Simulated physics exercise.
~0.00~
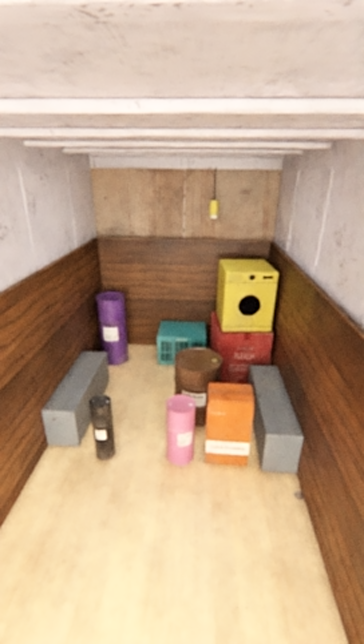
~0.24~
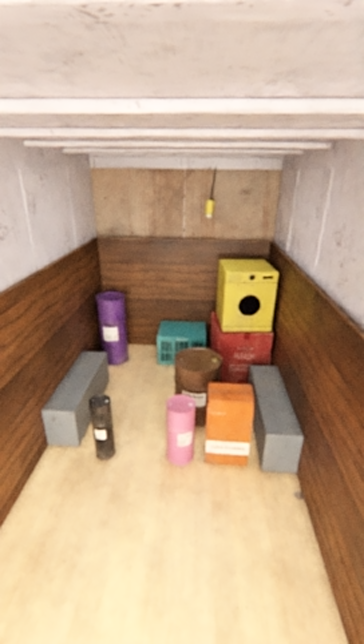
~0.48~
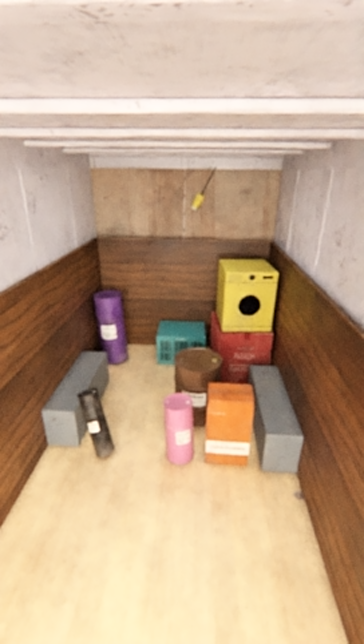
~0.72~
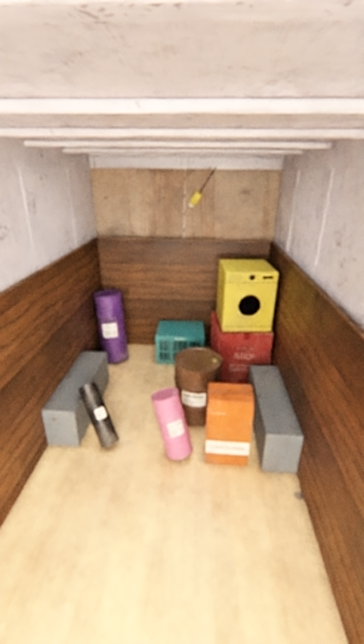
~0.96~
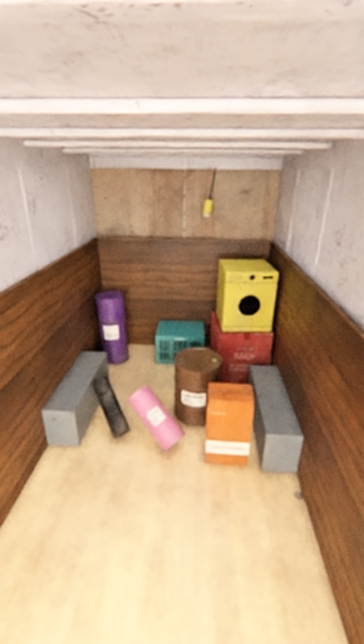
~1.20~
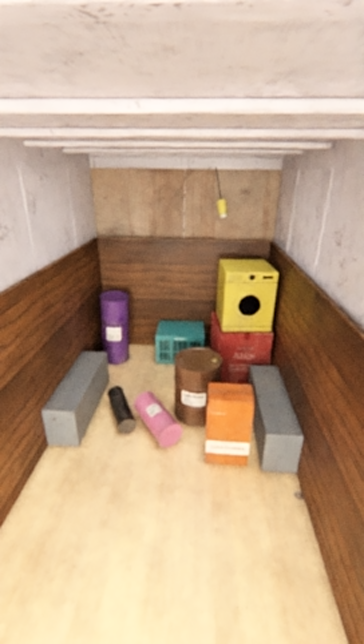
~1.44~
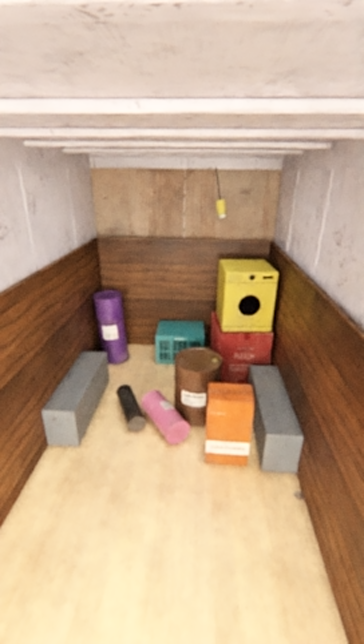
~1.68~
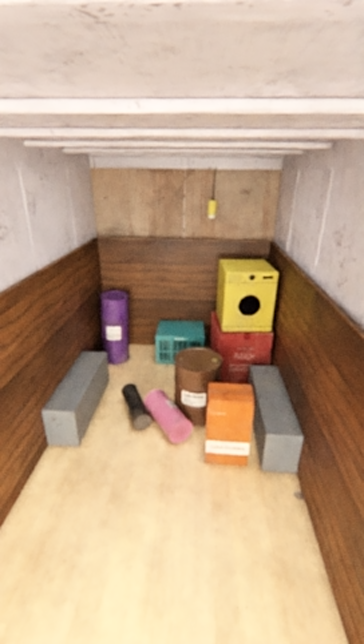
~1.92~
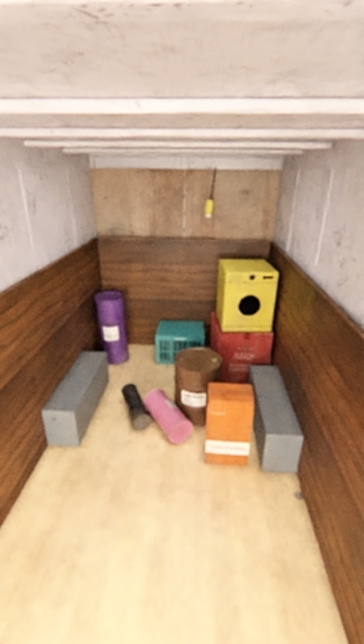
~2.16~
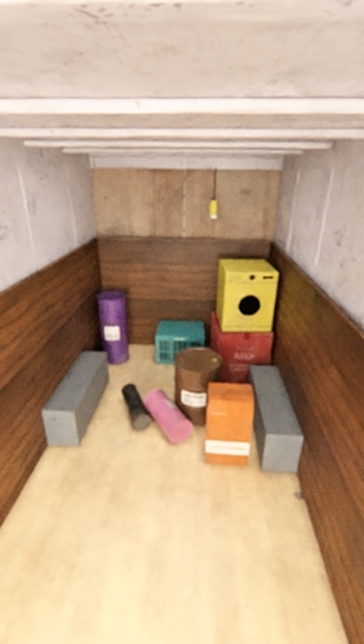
The clip opens on a still view into a van's load bay, where a purple drum, a turquoise chest, a brown drum, an orange box and a yellow appliance on a red box stand with a pink and a black canister. The hanging yellow lamp swings, and the black canister leans over. The pink canister then tips to the left as the black one keeps falling, while the purple drum barely tilts. Both canisters drop onto their sides, and the black one shifts right towards the pink one. They end lying close together, everything else still standing, as the lamp settles.
